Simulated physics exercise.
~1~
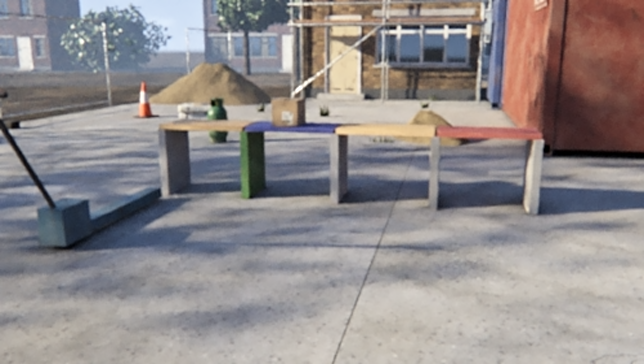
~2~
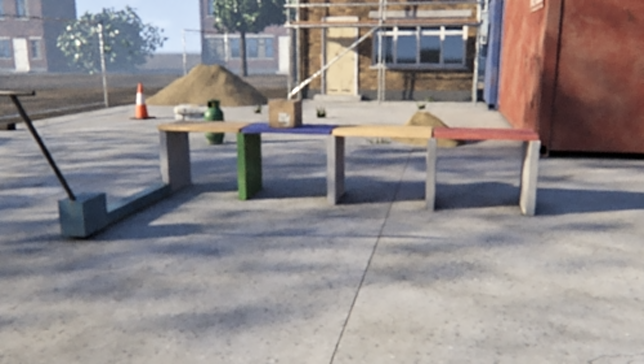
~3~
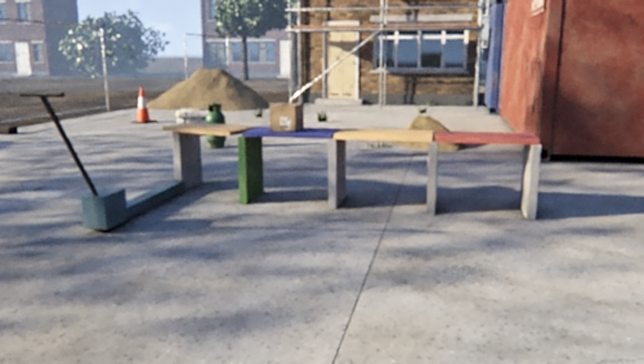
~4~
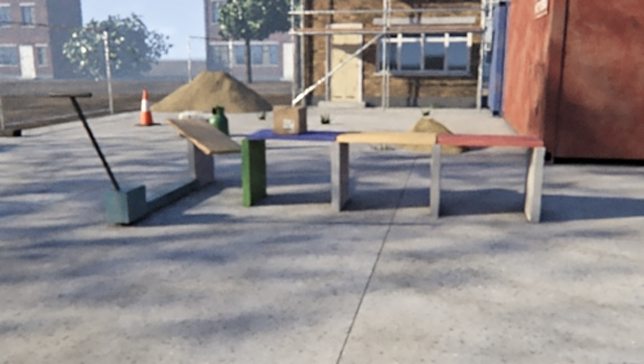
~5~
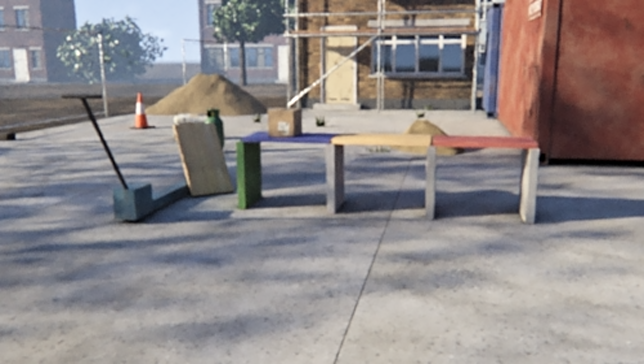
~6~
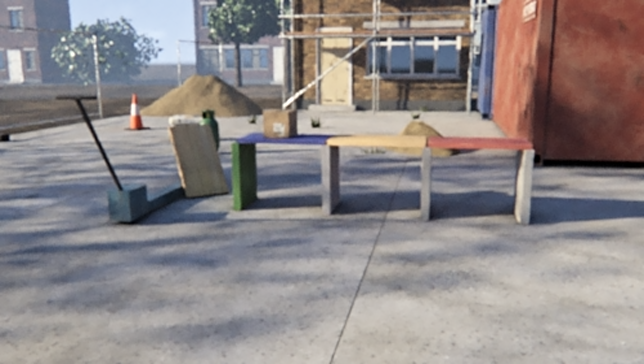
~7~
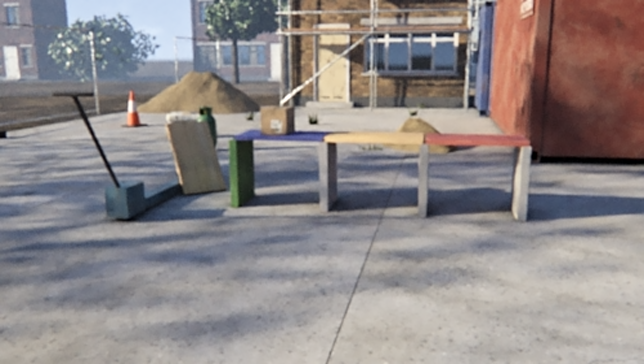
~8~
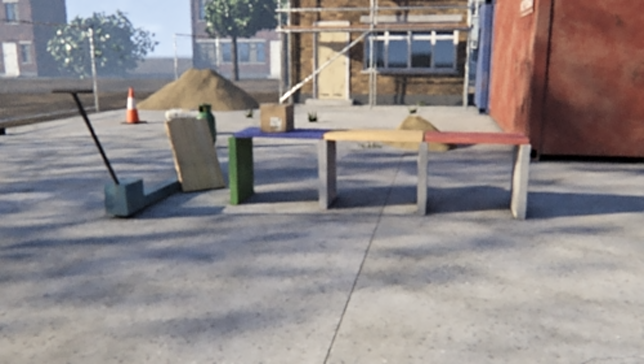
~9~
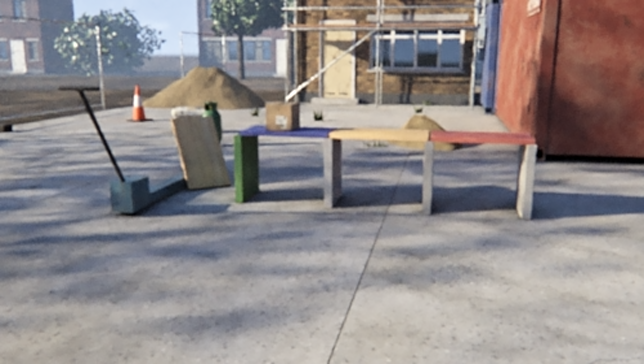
A blue-green floor jack slid in from the left against the leftmost leg of a low row of boards, and the end board tipped down and came to rest leaning steeply, while the blue, yellow and red boards stayed up.
